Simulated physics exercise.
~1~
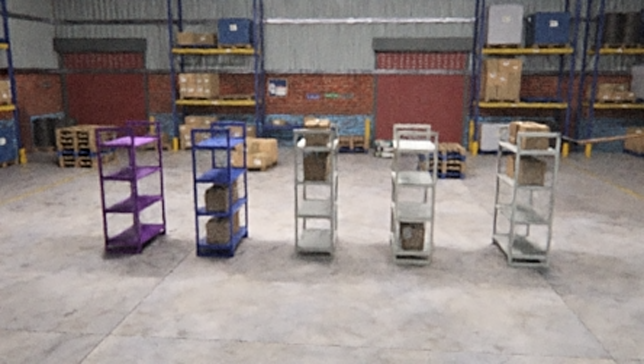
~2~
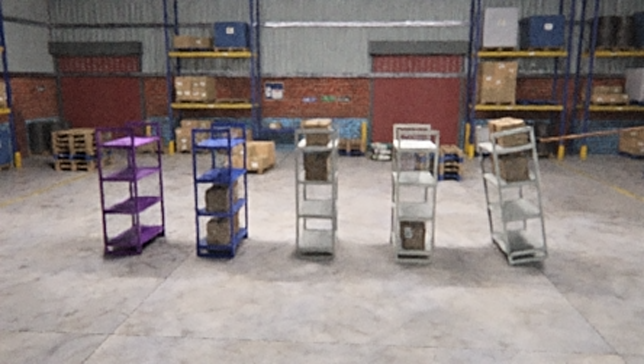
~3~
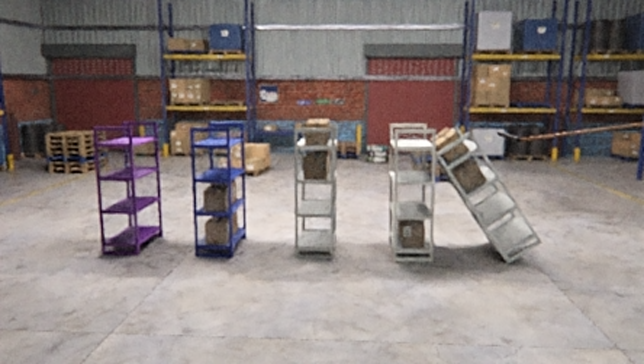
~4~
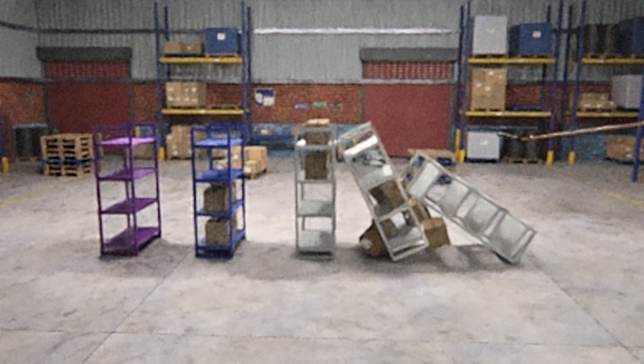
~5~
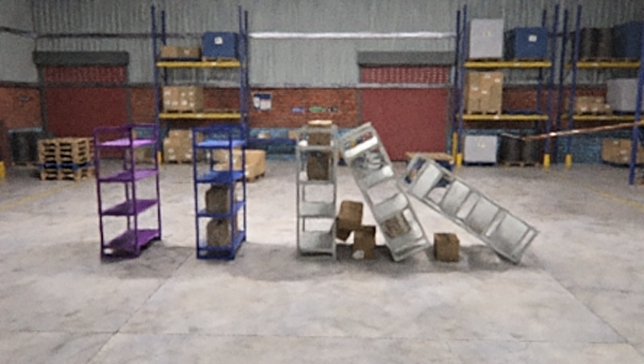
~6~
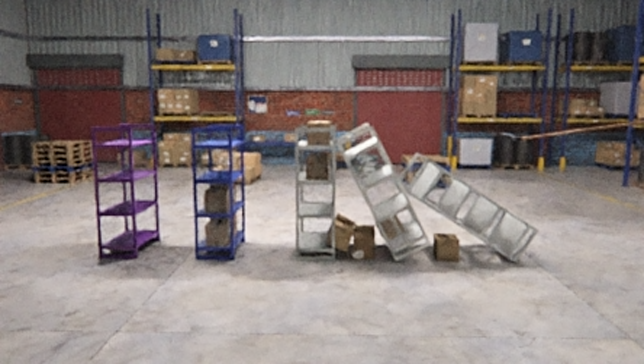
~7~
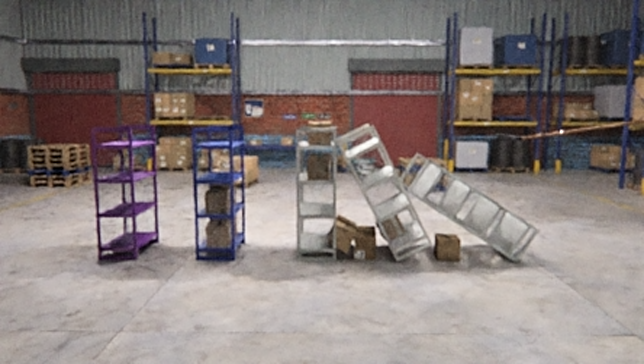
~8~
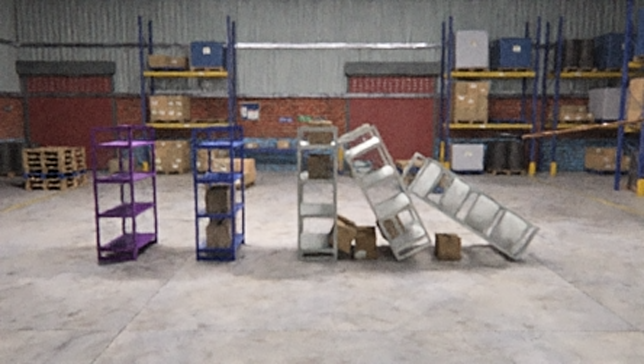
Five open shelf units stand in a spaced row across a concrete warehouse floor, seen from the front by a camera drifting slightly sideways, with pallet racking and red doors behind. The two on the left are purple and blue, the other three pale grey, and several hold brown cartons. A pole reaching in from the right tips the rightmost unit leftward, then stops. That unit falls against its neighbour, which tilts left and spills cartons. The leaning neighbour comes to rest by the middle unit, which stays standing with the blue and purple ones, cartons scattered on the floor.
